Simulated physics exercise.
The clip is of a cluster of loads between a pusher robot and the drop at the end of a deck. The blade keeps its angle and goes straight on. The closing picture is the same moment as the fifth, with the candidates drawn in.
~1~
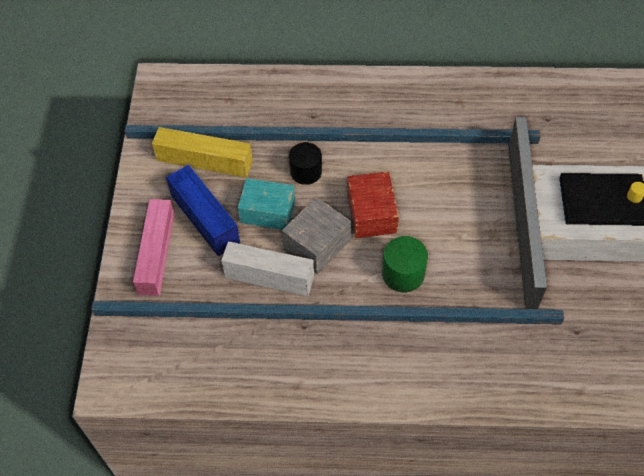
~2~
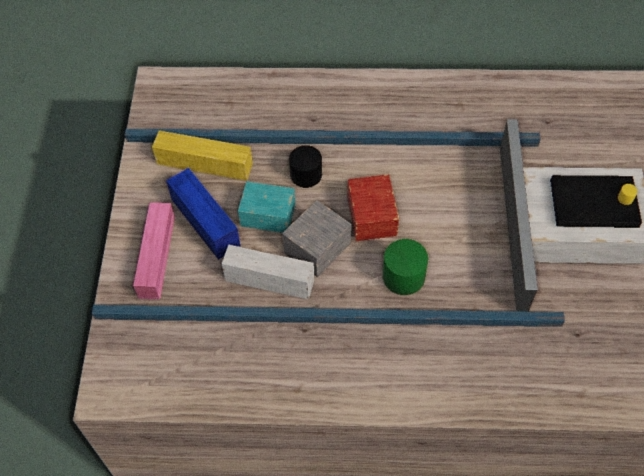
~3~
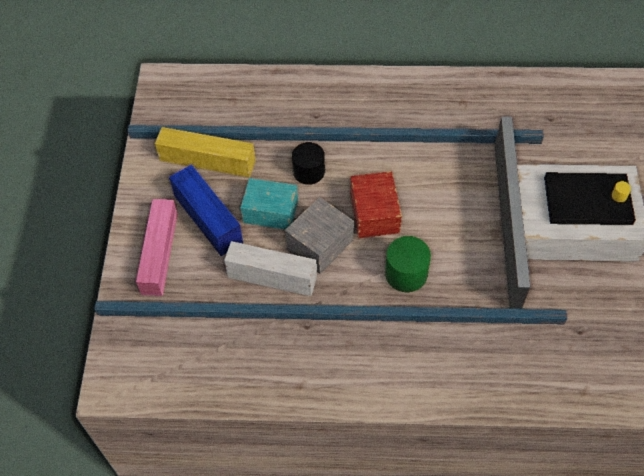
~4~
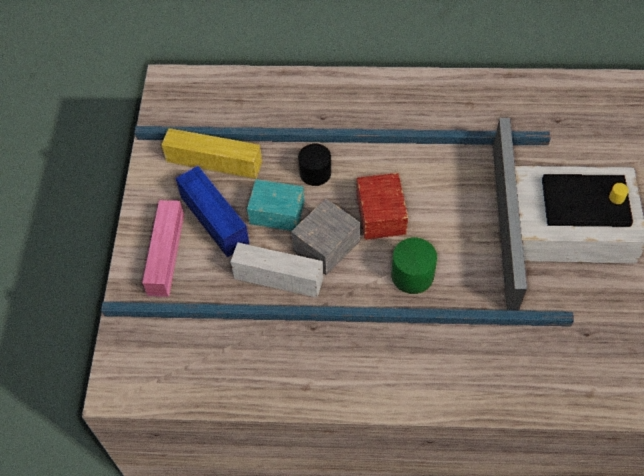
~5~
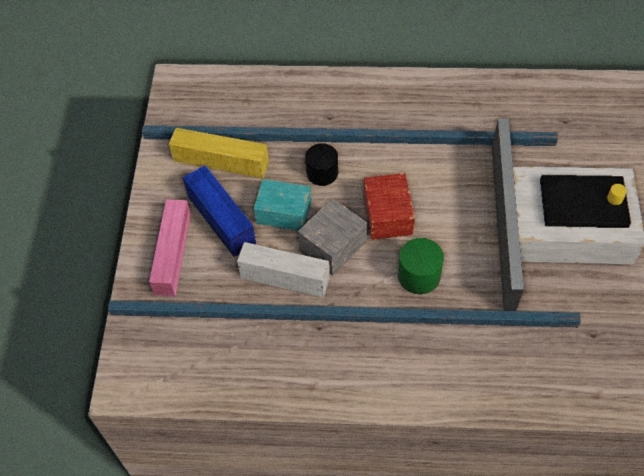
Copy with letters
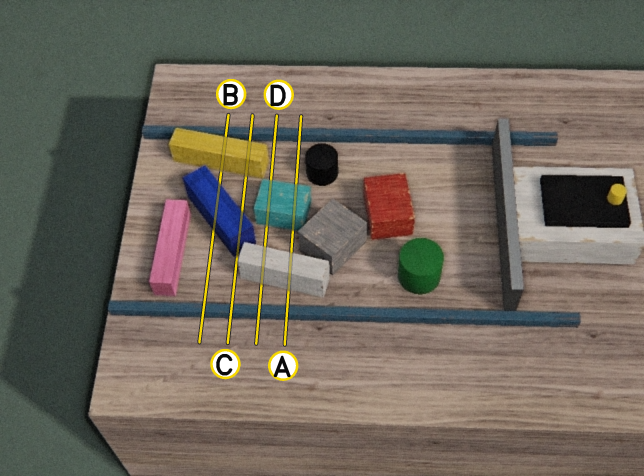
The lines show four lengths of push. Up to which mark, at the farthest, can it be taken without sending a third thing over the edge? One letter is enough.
It should halt at B.
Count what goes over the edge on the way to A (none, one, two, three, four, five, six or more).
By then, none.
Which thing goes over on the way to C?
It is the pink stick.
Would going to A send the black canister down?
No.
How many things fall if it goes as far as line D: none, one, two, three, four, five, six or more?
By then, none.
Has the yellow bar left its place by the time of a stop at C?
Yes.
On the marked copy, A at (294, 221); B at (215, 219); C at (241, 220); D at (267, 221).
Taking B. A third of the way, robot (469, 198); green canister (372, 265); red crate (372, 200).
Two thirds of the way, robot (362, 196); pink stick (151, 249); blue stick (186, 216).
When it is over, robot (280, 194); pink stick over the edge; blue stick over the edge; two fallen.
As for the rest, A is within the limit but short; C is within the limit but short; D is within the limit but short.
